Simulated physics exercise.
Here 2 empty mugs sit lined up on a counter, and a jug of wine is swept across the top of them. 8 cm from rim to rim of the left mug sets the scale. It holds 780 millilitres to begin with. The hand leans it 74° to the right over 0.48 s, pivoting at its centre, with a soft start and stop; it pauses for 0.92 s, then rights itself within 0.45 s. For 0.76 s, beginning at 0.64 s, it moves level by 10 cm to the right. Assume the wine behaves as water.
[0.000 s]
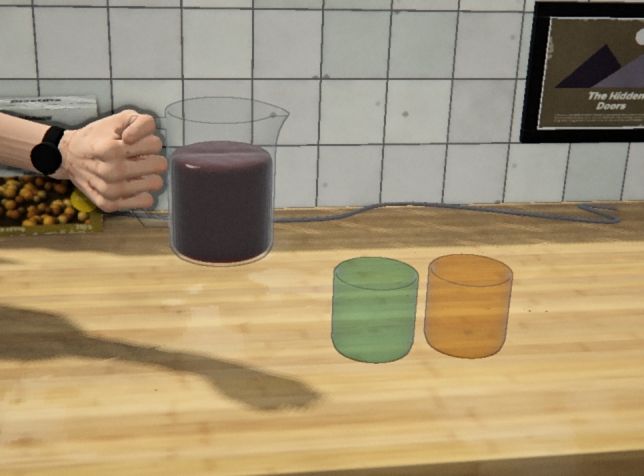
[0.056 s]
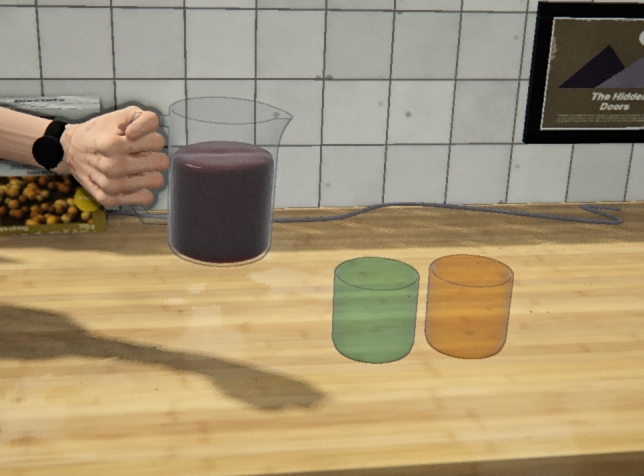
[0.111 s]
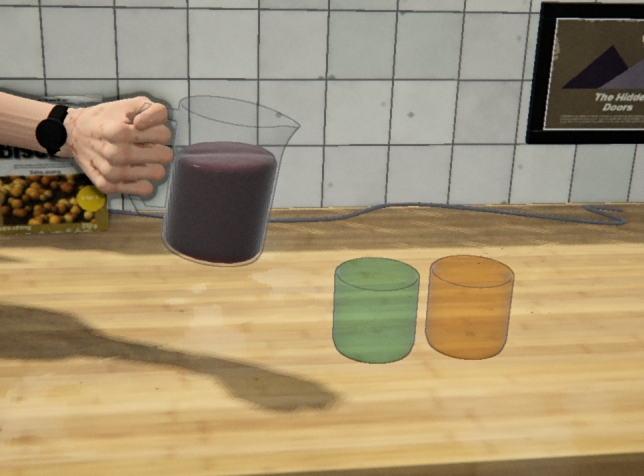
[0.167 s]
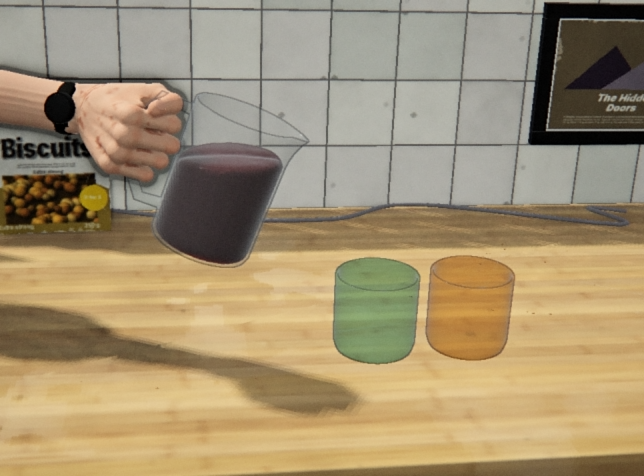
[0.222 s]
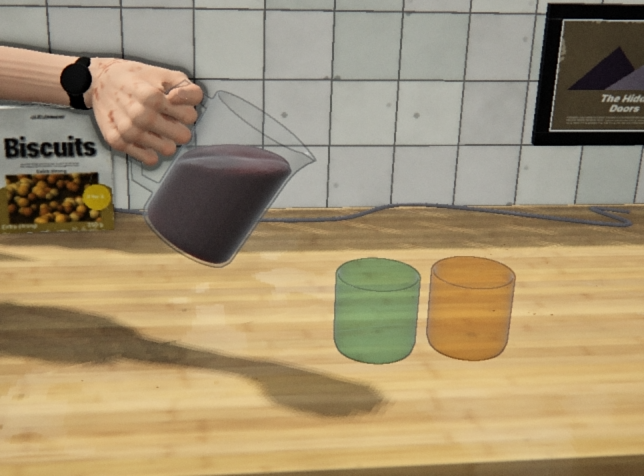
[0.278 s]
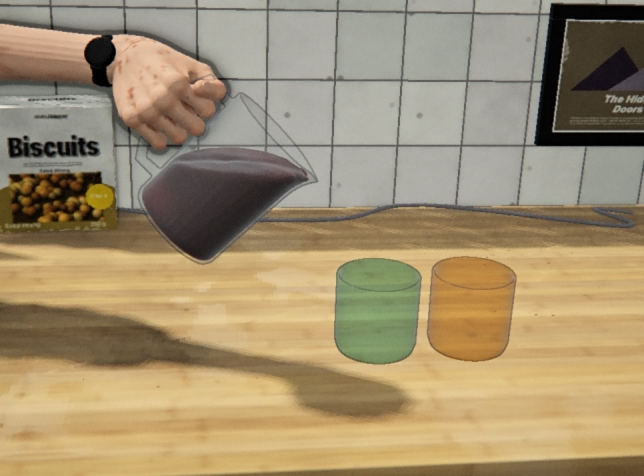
A clear glass jug of dark purple wine stands at the left of a pale wooden counter, seen from the front and slightly above, against white wall tiles. To its right sit two empty mugs, green then orange, with a biscuit packet at far left and a dark-framed poster at upper right. A watch-wearing hand leans the jug steadily rightward, the wine sliding toward its spout.
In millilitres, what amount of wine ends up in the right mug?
About 100 ml.
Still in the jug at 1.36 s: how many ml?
Some 270 ml.
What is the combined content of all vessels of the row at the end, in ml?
Around 510 ml.
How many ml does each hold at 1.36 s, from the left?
I'd say roughly 410 ml on the left and roughly 30 ml on the right.
By 0.71 s the tilt is 74° and from the left they hold 200 ml, 0 ml, the jug 460 ml, and 0 ml is on the counter.
By 1.02 s the tilt is 74° and from the left they hold 390 ml, 0 ml, the jug 365 ml, and 5 ml is on the counter.
By 1.36 s the tilt is 74° and from the left they hold 415 ml, 30 ml, the jug 265 ml, and 30 ml is on the counter.
By 1.72 s the tilt is 15° and from the left they hold 415 ml, 95 ml, the jug 225 ml, and 35 ml is on the counter.
At rest from the left they hold 415 ml, 100 ml, the jug 225 ml, and 35 ml is on the counter.
